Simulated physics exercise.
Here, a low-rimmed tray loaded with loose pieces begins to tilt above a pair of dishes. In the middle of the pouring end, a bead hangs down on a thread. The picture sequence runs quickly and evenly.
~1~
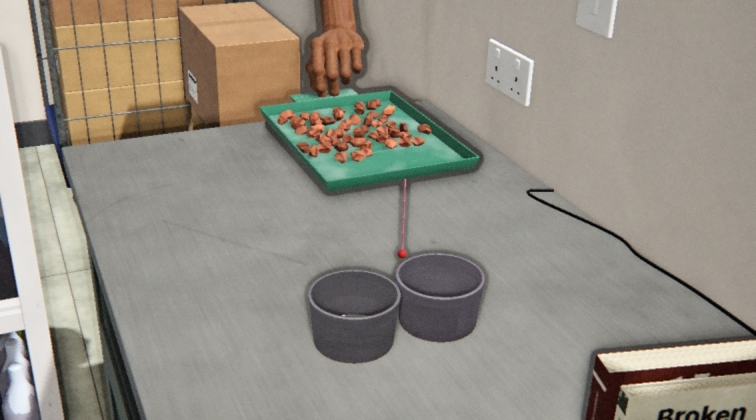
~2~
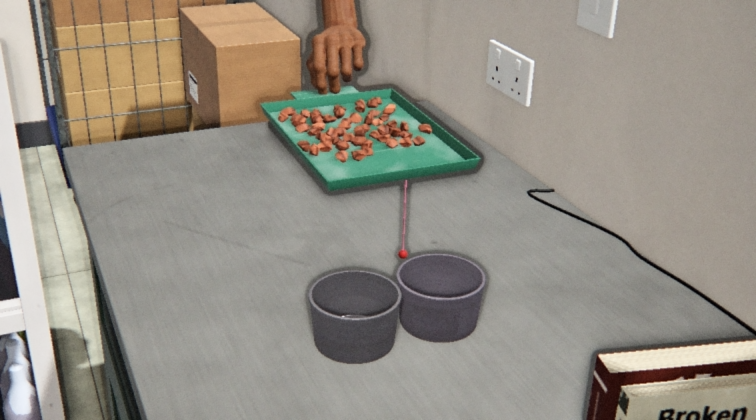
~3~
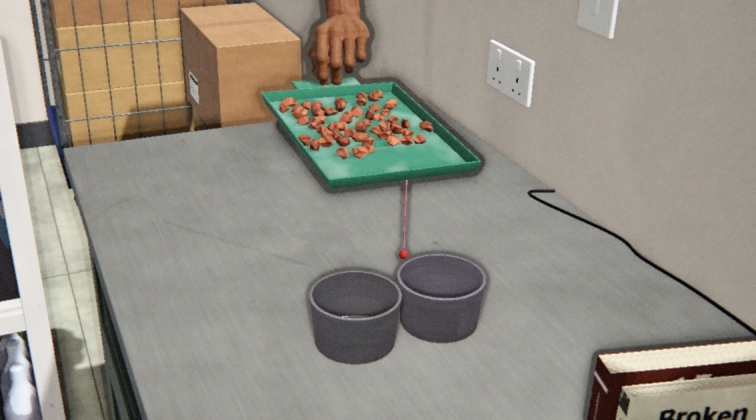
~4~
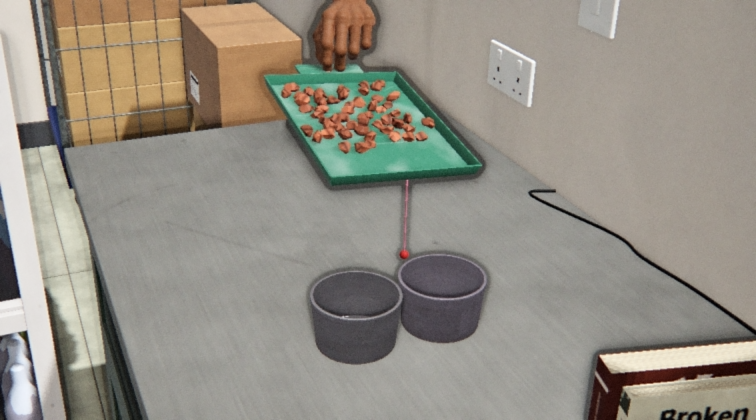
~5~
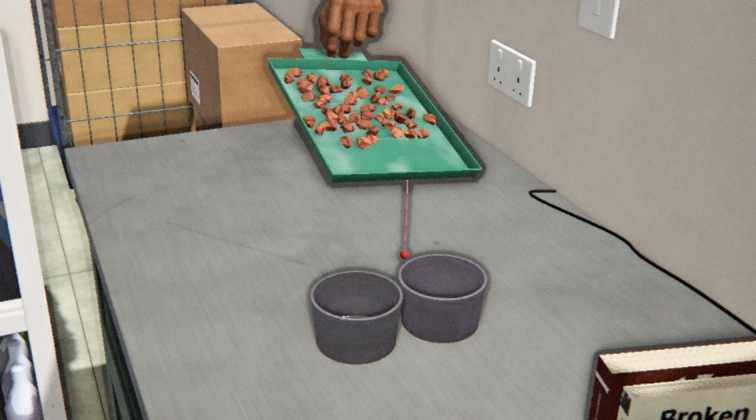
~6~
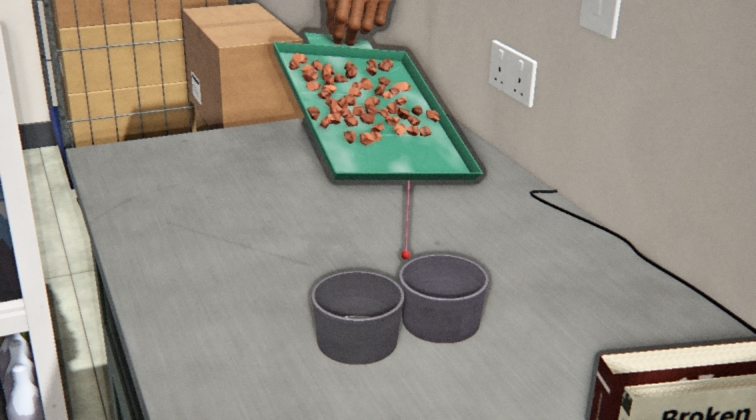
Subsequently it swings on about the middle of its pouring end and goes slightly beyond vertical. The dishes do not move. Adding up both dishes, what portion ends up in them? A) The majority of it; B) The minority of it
The minority of it.
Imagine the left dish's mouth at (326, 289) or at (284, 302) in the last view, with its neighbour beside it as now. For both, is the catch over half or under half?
Try 1: Not up to half; try 2: Not up to half.
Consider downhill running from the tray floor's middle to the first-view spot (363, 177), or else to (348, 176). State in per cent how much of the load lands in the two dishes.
First heading 80 %, second heading 70 %.
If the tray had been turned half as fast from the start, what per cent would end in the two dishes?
I'd say 40 percent or thereabouts.
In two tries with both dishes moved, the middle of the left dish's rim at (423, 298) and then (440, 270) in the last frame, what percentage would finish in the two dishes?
It comes to near 40 per cent the first time and near 70 per cent the second time.
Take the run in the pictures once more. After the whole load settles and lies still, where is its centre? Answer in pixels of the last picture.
Near (480, 309), more or less.
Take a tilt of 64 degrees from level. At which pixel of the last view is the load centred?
(451, 163).
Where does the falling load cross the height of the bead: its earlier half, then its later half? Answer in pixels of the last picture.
At (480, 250) for the first part, then at (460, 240) for the others.
Shortly afterwards, tray tipped steeply; the bulk on the tray; a little in the air.
Next, tray tipped past a quarter turn; a little on the tray; near a quarter in the right dish; near half outside both; near a quarter in the air.
Some moments later, tray tipped past a quarter turn; near a third in the right dish; near two thirds outside both.
In the end, tray tipped past a quarter turn; none at all in the left dish; near a third in the right dish; near two thirds outside both.
